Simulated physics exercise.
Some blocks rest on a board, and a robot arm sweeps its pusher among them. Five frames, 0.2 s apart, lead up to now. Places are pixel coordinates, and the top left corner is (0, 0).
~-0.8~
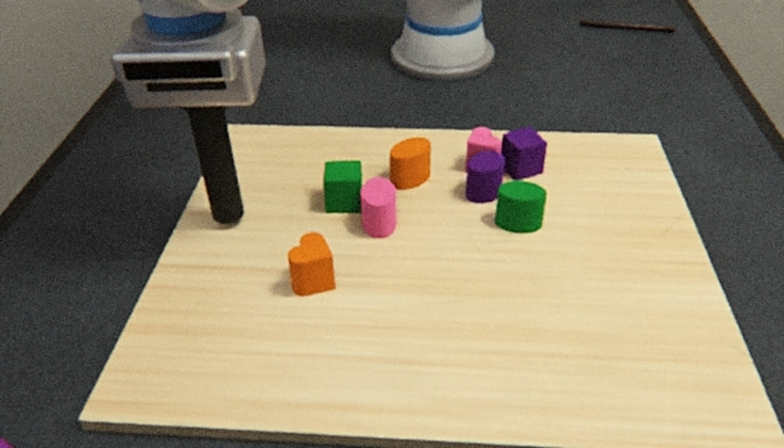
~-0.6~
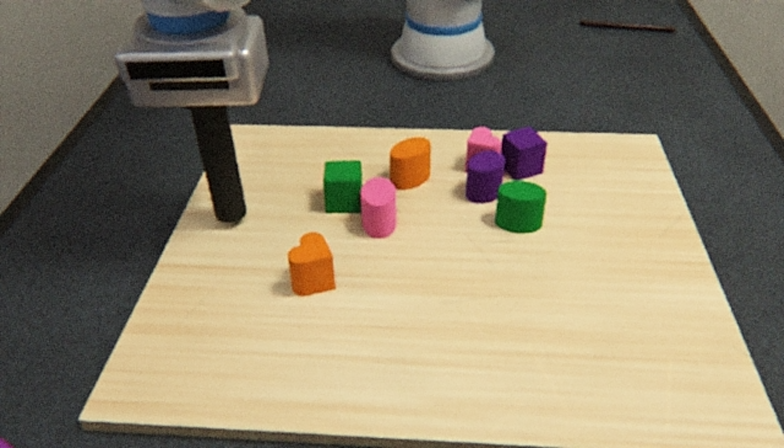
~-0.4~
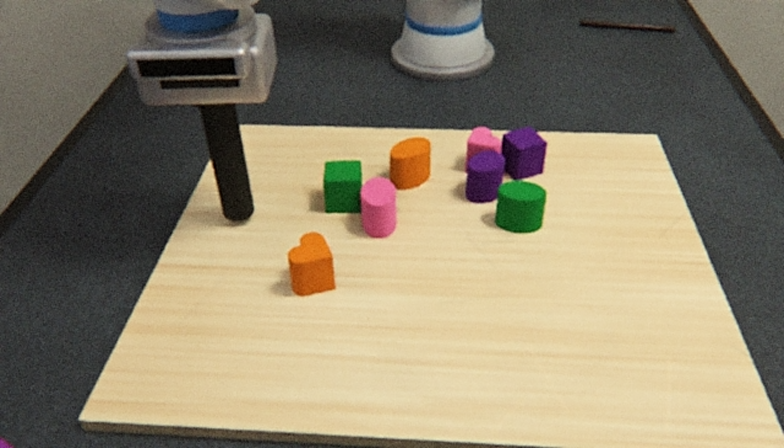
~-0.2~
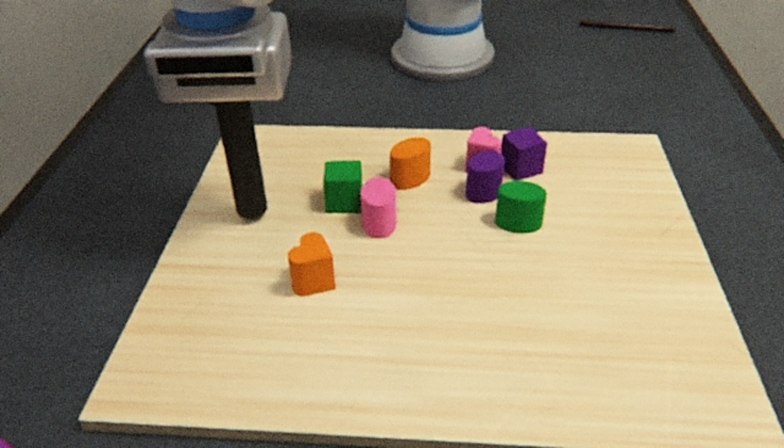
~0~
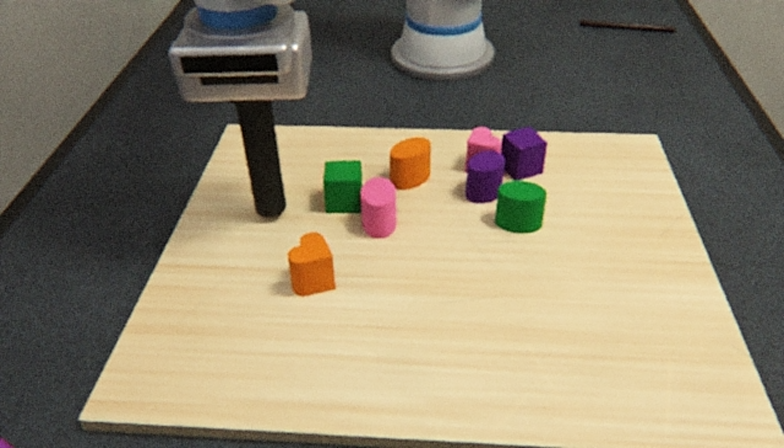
On a dark tabletop seen from above and in front, a pale wooden board lies beneath a robot arm, with the base of another machine behind it. Green, orange, pink and purple blocks are grouped from the board's centre to its upper right, with an orange heart-shaped block nearer the lower left. The arm's black pusher, at the upper left, slides slowly rightward toward the green square block, touching nothing, while the blocks and camera stay still.
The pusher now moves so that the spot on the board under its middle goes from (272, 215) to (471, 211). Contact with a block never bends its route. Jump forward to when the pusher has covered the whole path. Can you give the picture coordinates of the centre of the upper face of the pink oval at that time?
At pixel (418, 200).
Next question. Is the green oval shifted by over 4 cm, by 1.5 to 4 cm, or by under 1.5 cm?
It's set to move under 1.5 cm.
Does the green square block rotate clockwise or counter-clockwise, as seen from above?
Looking down: Anticlockwise.
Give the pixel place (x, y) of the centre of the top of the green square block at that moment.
Located at (374, 161).
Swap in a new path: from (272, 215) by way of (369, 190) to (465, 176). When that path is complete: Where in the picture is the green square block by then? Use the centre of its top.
My prediction: (423, 170).
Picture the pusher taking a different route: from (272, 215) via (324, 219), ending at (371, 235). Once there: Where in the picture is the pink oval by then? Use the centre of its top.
Most likely (401, 192).
On the path given first. One third of the way, pusher at (338, 207); green square block at (359, 165), turned 40° anticlockwise.
Two thirds of the way, pusher at (405, 206); green square block at (374, 161), turned 90° anticlockwise; pink oval at (415, 200), turned 80° clockwise; orange oval at (413, 145).
At the end, pusher at (471, 204); green square block at (374, 161), turned 90° anticlockwise; pink oval at (418, 200), turned 90° clockwise; orange oval at (413, 145); purple oval at (489, 159); green oval not moved.
